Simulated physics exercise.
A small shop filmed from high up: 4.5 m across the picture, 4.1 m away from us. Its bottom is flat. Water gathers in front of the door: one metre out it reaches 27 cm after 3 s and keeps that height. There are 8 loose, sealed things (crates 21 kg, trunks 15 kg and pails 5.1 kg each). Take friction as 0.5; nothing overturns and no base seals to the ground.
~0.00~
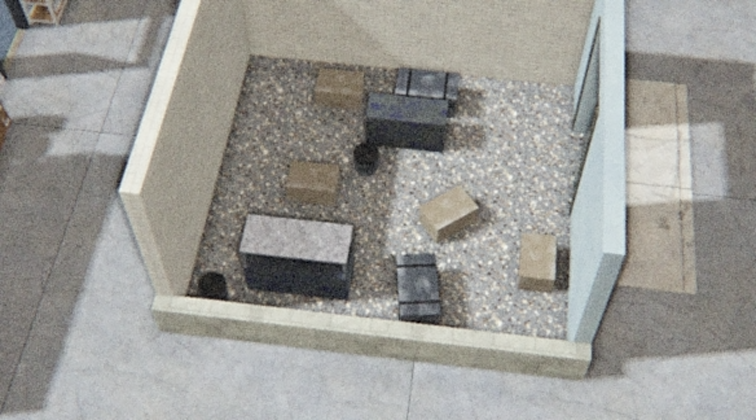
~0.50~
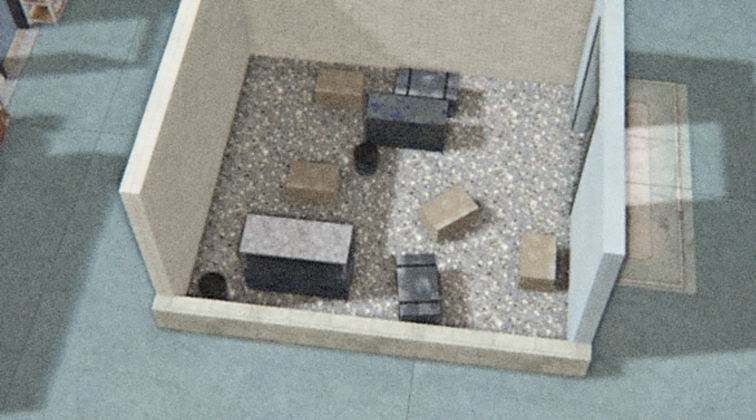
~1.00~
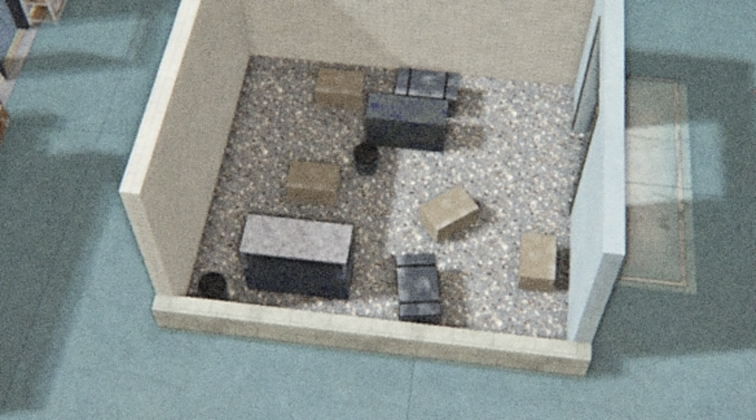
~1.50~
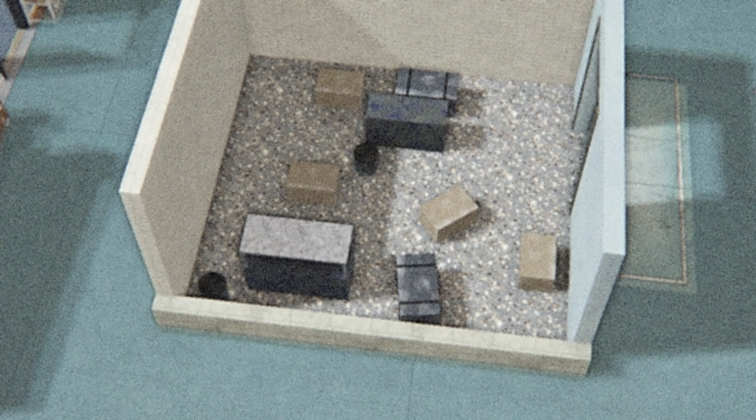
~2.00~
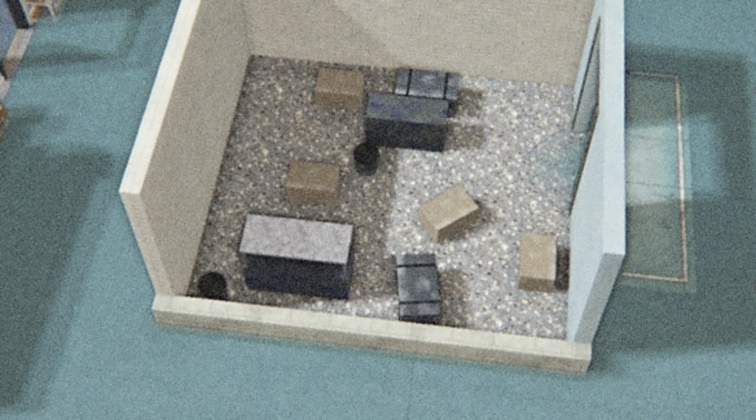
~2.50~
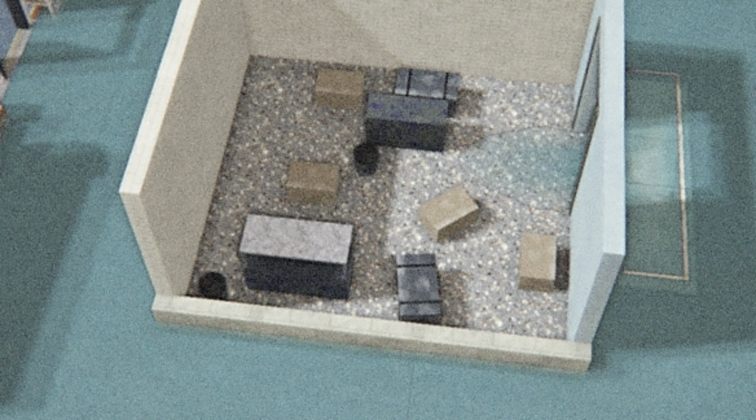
A small roofless room holding scattered boxes and dark chests, with bluish water spreading outside, then seeping in at the right wall.
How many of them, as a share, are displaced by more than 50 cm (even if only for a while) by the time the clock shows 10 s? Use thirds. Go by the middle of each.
That comes to two thirds or above.
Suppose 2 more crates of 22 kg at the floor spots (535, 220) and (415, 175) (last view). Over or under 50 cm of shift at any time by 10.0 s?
In turn: More, more.
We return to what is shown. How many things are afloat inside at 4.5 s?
I count 1.
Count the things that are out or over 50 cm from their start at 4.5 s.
I count 2.
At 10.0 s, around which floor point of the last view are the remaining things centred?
At about (339, 210).
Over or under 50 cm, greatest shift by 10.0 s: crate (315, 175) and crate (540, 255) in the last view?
In turn: Over, short of it.
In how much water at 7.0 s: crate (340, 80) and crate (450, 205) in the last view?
Roughly 8 and 6 cm.
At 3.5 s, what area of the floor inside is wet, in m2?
Some 5.0 m2.
After 3.5 s 0 of 8 are over 50 cm from their spots; 0 afloat.
After 4.5 s 2 of 8 are over 50 cm from their spots; 1 afloat.
After 7.0 s 2 of 8 are over 50 cm from their spots; 2 afloat.
After 10.0 s 6 of 8 are over 50 cm from their spots, and 7 have been at some point; 7 afloat.
